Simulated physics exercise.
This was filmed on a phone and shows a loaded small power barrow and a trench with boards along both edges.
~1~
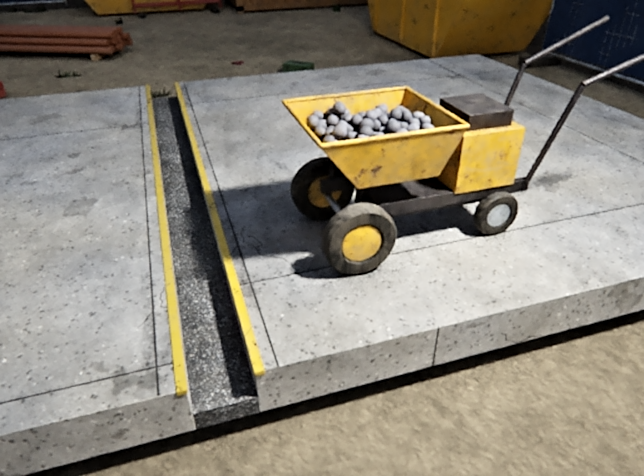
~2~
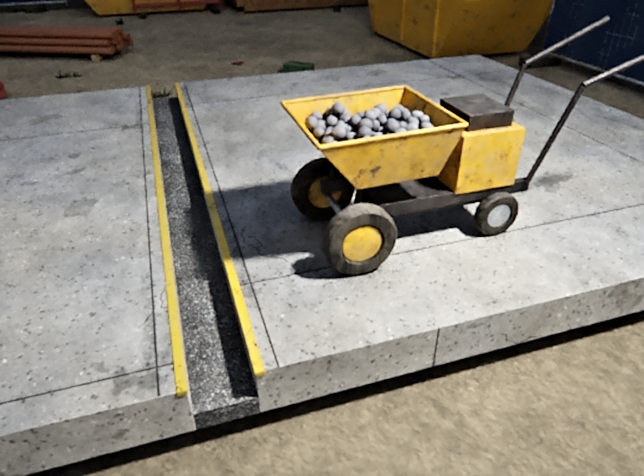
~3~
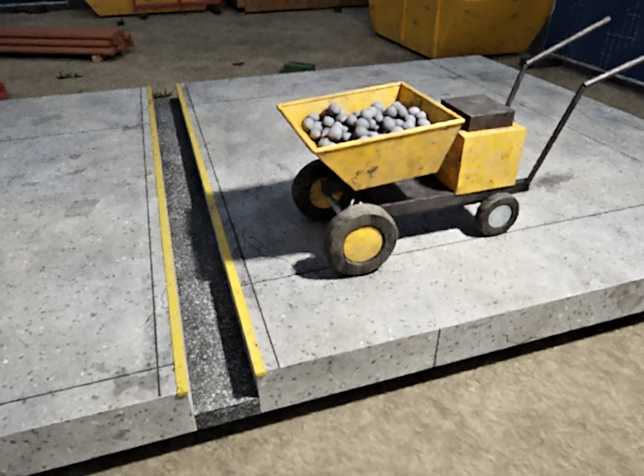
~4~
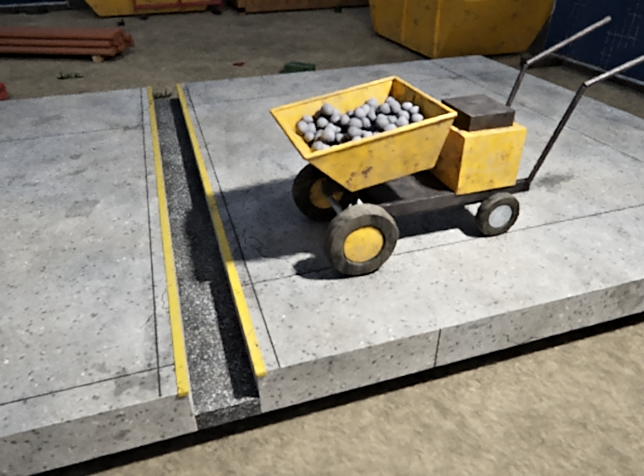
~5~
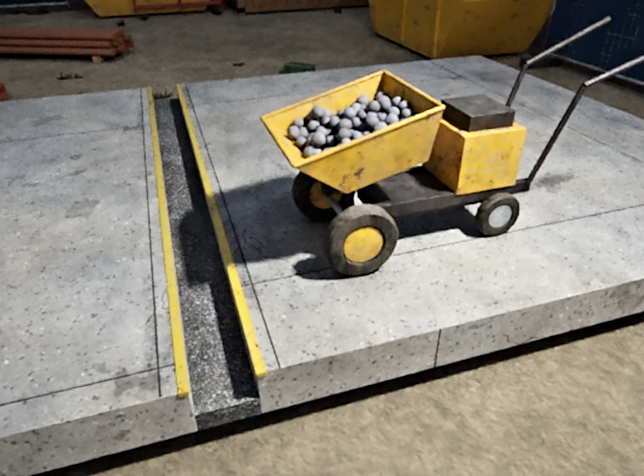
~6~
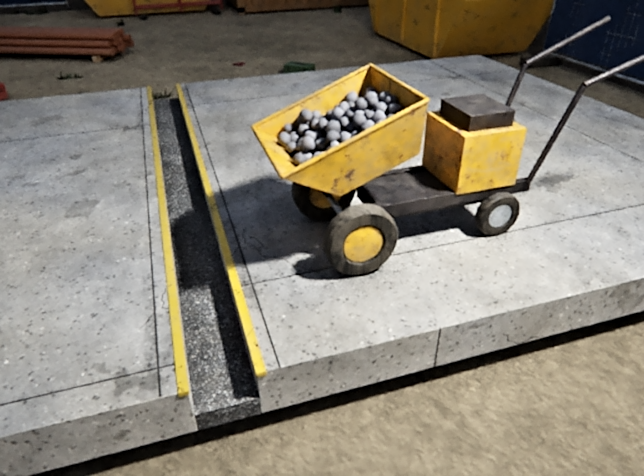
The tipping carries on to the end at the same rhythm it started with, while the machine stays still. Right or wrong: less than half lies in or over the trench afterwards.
Wrong.
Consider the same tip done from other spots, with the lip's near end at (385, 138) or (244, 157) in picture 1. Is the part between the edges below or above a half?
Run 1 - a minority. Run 2 - a minority.
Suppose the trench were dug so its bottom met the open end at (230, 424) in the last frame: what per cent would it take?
90 %.
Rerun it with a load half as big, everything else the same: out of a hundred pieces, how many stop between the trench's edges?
Share between the edges: Approx. 90 %.
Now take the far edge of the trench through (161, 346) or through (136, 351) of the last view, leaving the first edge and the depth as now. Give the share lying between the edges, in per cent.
Roughly 80 % and 90 %.
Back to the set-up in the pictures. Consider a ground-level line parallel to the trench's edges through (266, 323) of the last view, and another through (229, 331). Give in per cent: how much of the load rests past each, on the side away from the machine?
The first comes to 90 per cent, the second to 60 per cent.
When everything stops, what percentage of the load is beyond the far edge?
Roughly 0 in a hundred.
Soon, skip tipped steeply; all in the skip.
A while on, skip tipped right over; about two thirds in the skip; a stray few short of the trench; about a third in or heaped over the trench.
Towards the end, skip tipped right over; about a quarter in the skip; a small part short of the trench; most in or heaped over the trench; a stray few beyond it.
Finally, skip tipped right over; a small part in the skip; a small part short of the trench; most in or heaped over the trench; a stray few beyond it.
